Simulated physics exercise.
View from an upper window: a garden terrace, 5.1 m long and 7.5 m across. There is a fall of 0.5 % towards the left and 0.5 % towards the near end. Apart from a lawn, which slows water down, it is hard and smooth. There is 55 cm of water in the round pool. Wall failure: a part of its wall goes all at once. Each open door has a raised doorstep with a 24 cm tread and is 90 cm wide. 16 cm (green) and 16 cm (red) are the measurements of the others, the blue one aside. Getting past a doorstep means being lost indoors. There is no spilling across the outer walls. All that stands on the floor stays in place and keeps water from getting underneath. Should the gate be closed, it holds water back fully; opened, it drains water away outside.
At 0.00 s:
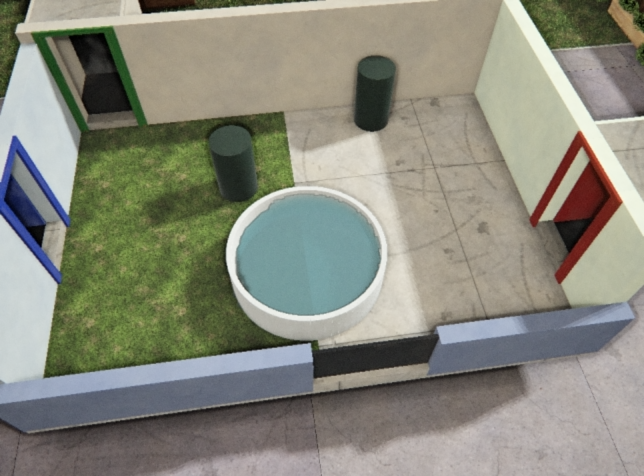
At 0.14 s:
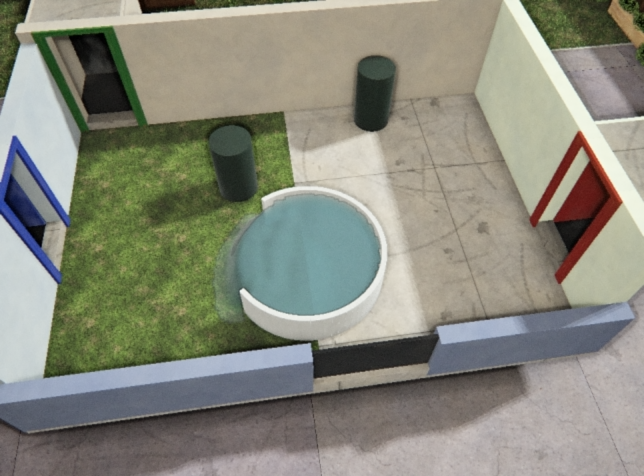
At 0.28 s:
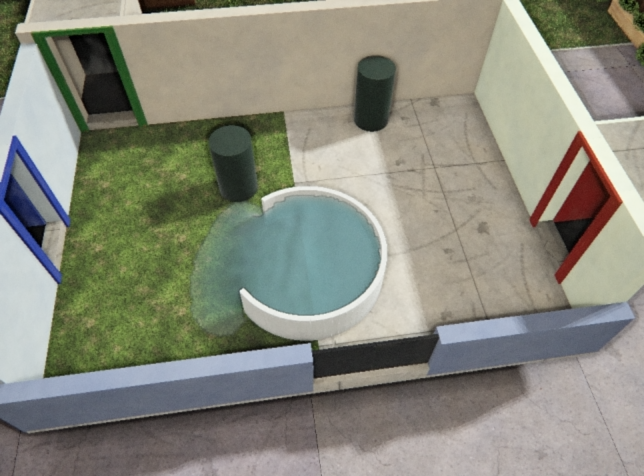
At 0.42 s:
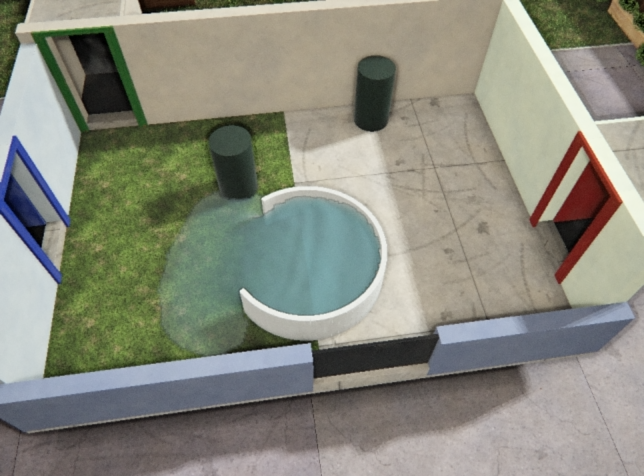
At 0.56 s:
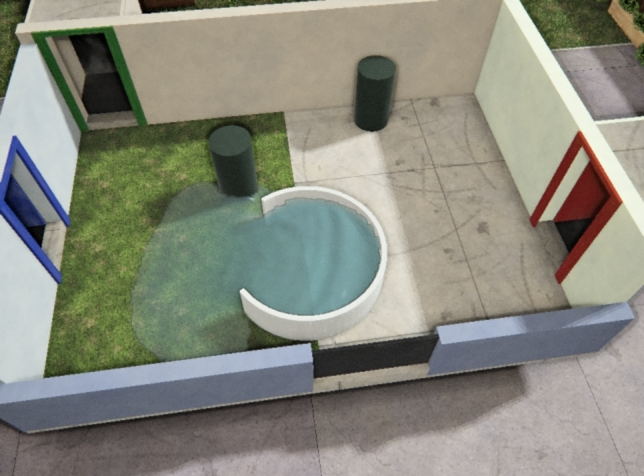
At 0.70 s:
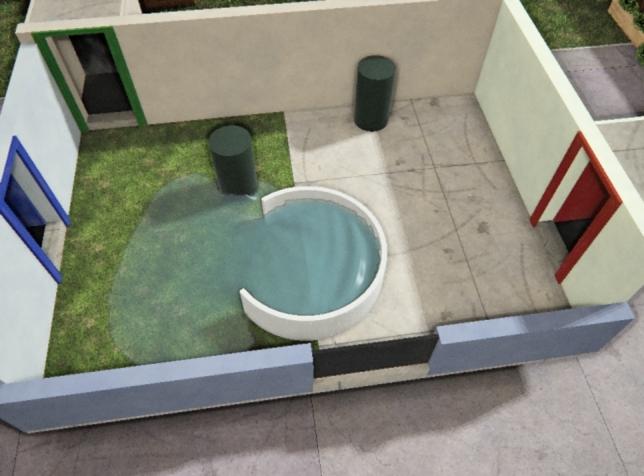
On a walled terrace, a round pool's left side opens and water spreads across the grass.
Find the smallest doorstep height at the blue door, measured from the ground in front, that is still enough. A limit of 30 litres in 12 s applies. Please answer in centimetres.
At least 15 cm.
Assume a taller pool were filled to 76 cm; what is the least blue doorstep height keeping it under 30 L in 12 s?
The step would need to be some 23 cm high.
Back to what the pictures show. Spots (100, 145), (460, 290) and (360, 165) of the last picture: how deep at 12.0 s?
In order: Around 7, 4 and 4 cm.
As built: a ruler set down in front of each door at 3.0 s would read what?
Door depths (cm): Green = 18, blue = 19, red = 0.
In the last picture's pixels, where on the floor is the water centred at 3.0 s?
Look at about (179, 256) in the last view.
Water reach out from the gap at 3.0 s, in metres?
Around 4.2 m from the gap.
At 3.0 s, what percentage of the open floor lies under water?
Wet share: Near 45 %.
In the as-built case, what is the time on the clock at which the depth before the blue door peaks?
Peak time: Around 1.8 s.
After 1.4 s water covers 30 % of the floor, deepest (23 cm) near (227, 265); it has not reached the blue door.
After 3.0 s water covers 45 % of the floor, deepest (26 cm) near (82, 133); 19 cm at the blue door, 8 litres in over its 19 cm doorstep.
After 12.0 s water covers 95 % of the floor, deepest (10 cm) near (40, 405); 8 cm at the blue door, 9 litres in over its 19 cm doorstep.
At the blue door as built, the water arrived by 1.5 s and peaked near 25 cm at 1.8 s.
With a doorstep of 13.5 cm, 43 litres would have come in within the 12 s; with 18 cm, 14 litres. So under 30 litres takes about 15 cm.
